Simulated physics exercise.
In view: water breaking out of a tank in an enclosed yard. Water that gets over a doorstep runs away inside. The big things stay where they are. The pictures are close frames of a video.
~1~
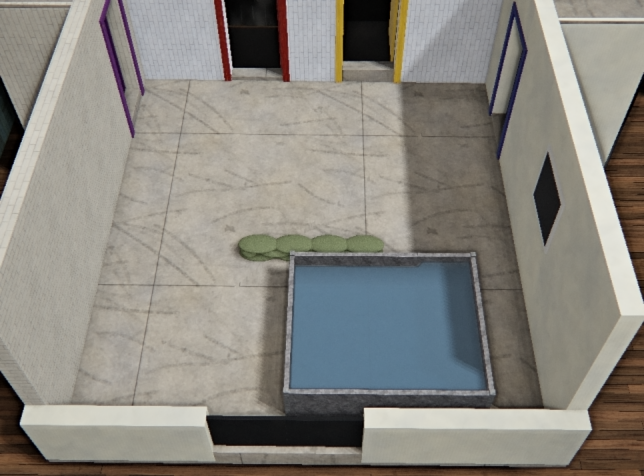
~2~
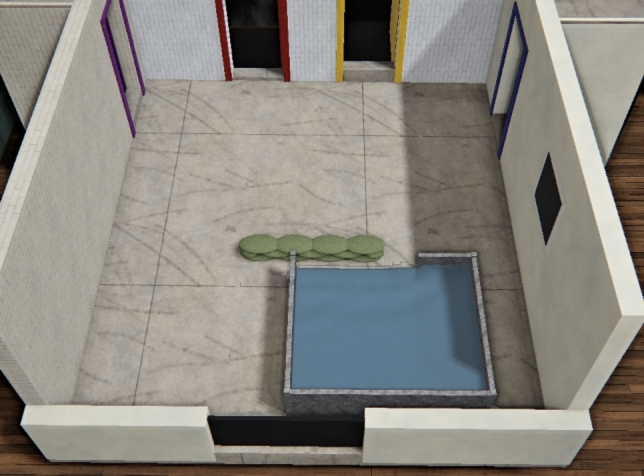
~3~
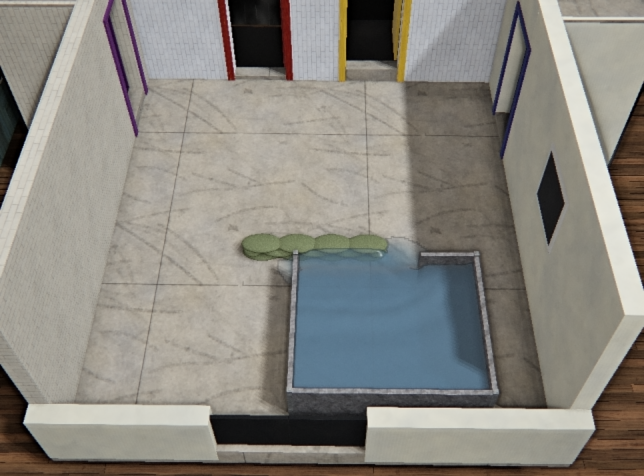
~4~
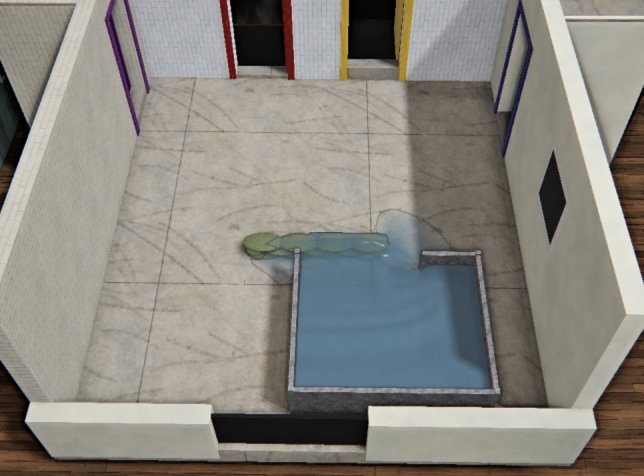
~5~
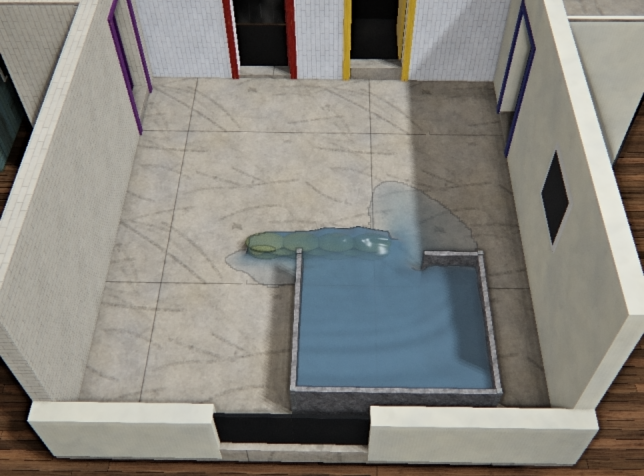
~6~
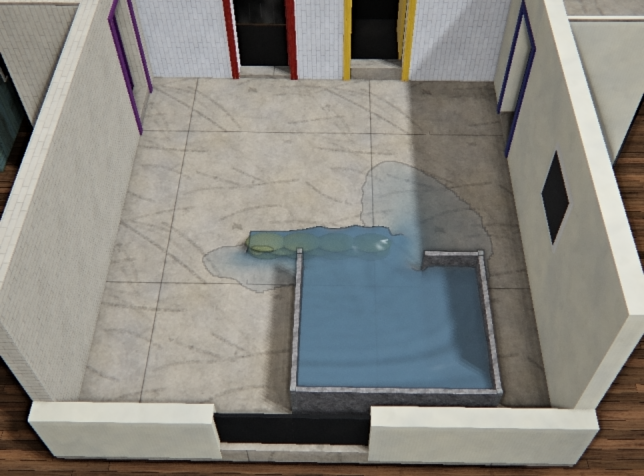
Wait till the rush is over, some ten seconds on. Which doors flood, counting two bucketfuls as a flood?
The purple door holds within the limit; the blue door floods; the yellow door holds within the limit; the red door holds within the limit.
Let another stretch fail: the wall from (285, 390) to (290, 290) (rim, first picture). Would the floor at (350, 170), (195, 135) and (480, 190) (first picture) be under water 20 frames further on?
As listed: Clear, under water, no water.
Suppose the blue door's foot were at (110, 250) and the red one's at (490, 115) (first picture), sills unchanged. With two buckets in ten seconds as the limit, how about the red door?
In short: The red door lets more in.
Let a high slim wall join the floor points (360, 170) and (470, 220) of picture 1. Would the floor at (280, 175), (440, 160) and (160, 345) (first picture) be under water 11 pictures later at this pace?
In turn: Wet, free of water, awash.
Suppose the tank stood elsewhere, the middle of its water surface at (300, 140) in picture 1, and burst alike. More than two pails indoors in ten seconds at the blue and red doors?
One by one: Blue floods, red is over.
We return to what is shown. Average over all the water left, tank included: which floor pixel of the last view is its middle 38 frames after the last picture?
Close to (346, 252).
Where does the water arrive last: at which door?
I say the door marked purple.
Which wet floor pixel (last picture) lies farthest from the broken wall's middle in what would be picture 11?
Near (434, 102).
A moment on, water covers 40 % of the floor; the purple door not reached, the blue door not reached, the yellow door not reached, the red door not reached.
Next, water covers 65 % of the floor; the purple door not reached, the blue door under two buckets in, the yellow door wet at the sill, nothing in, the red door not reached.
Then, water covers 70 % of the floor; the purple door not reached, the blue door under two buckets in, the yellow door wet at the sill, nothing in, the red door wet at the sill, nothing in.
Later, water covers 90 % of the floor; the purple door wet at the sill, nothing in, the blue door over two buckets in, the yellow door wet at the sill, nothing in, the red door wet at the sill, nothing in.
In the end, water covers 95 % of the floor; the purple door wet at the sill, nothing in, the blue door over two buckets in, the yellow door wet at the sill, nothing in, the red door wet at the sill, nothing in.
